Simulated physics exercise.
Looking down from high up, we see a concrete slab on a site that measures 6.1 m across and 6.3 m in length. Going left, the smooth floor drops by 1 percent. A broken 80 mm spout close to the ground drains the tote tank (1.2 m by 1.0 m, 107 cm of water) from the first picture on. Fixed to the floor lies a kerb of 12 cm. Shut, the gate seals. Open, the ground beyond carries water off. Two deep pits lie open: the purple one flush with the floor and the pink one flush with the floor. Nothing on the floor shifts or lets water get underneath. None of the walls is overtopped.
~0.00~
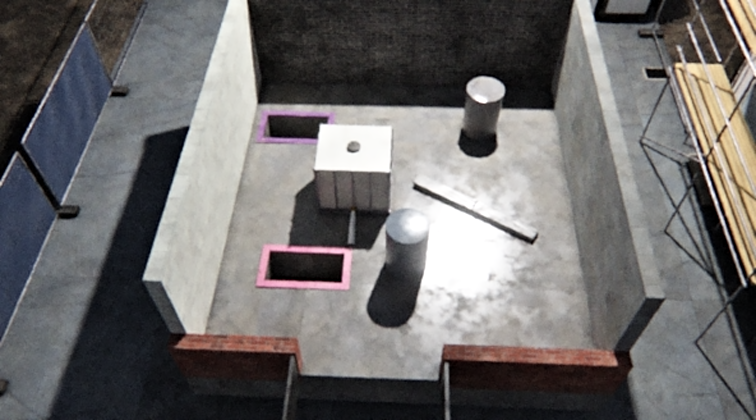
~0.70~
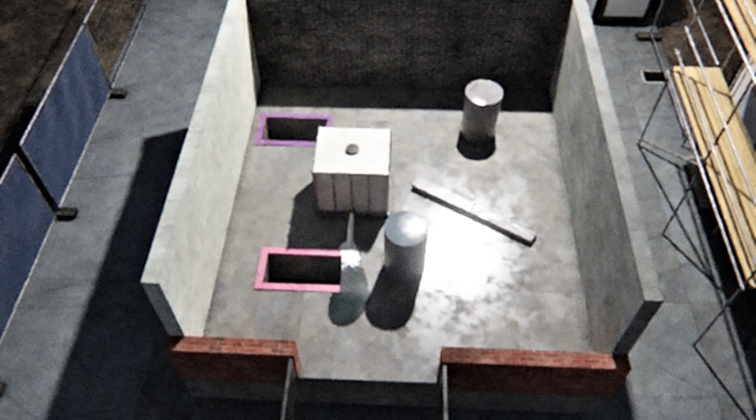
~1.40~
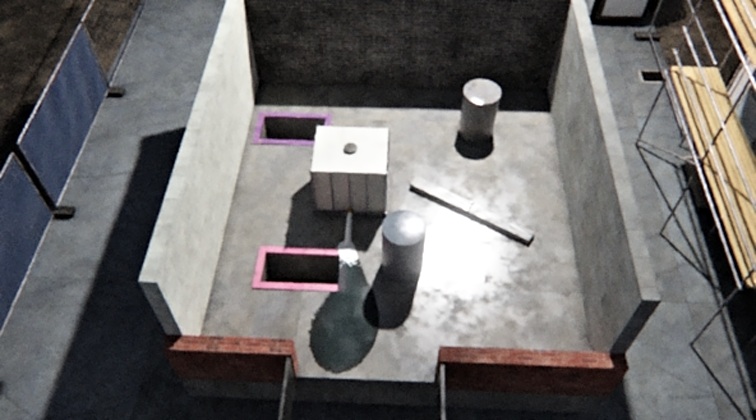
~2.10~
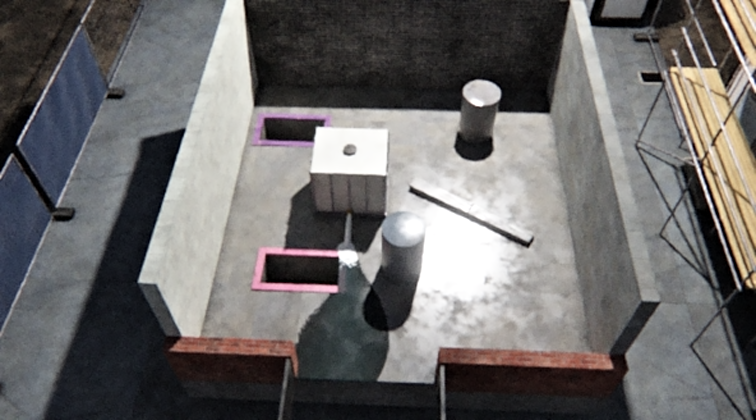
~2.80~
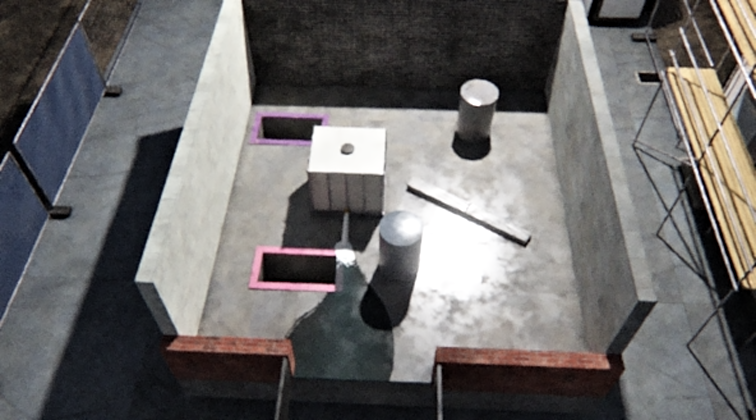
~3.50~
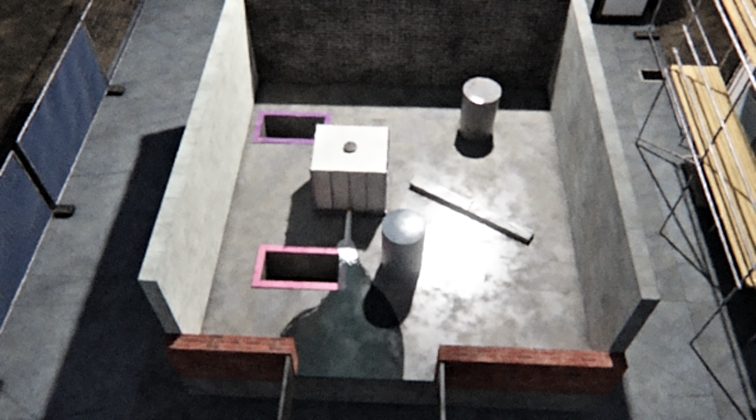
A concrete slab with two open pits gets wet as water spreads toward the front gap.
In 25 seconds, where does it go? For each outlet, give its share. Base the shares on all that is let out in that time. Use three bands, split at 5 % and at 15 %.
Shares: Gateway: Over 15 %; purple pit: Under 5 %; pink pit: More than 15 %.
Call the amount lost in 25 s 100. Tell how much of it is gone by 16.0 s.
I'd put it at about 65 per cent.
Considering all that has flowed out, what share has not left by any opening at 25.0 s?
Roughly 14 percent of it is still there.
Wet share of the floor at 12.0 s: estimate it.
10 %.
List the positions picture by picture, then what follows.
In the first picture, the jet has just started at (353, 221); the ground is still dry.
The second picture shows the jet leaves at (351, 223); the sheet reaches (334, 322), 2.2 m away, and wets 0.6 m2.
The third picture shows from the spout at (349, 222) the water has spread over 1.4 m2; its tip is at a hidden place, and it is 1.0 cm deep on average.
The fourth picture shows the jet leaves at (349, 224); the sheet reaches a hidden place, 3.2 m away, and wets 1.9 m2.
The fifth picture shows from the spout at (346, 223) the water has spread over 2.1 m2; its tip is at a hidden place, and it is 0.9 cm deep on average.
The sixth picture shows the jet leaves at (349, 221); the sheet reaches a hidden place, 3.2 m away, and wets 2.3 m2.
After 5.0 s water covers 5 % of the floor and is deepest (4 cm) near (345, 254); gone so far, the gateway 7 %, the purple pit 0 %, the pink pit 8 %.
After 8.0 s water covers 10 % of the floor and is deepest (3 cm) near (345, 254); gone so far, the gateway 14 %, the purple pit 0 %, the pink pit 12 %.
After 12.0 s water covers 10 % of the floor and is deepest (4 cm) near (346, 246); gone so far, the gateway 22 %, the purple pit 0 %, the pink pit 18 %.
After 16.0 s water covers 10 % of the floor and is deepest (4 cm) near (346, 246); gone so far, the gateway 31 %, the purple pit 0 %, the pink pit 25 %.
After 25.0 s water covers 15 % of the floor and is deepest (4 cm) near (346, 246); gone so far, the gateway 48 %, the purple pit 0 %, the pink pit 38 %.
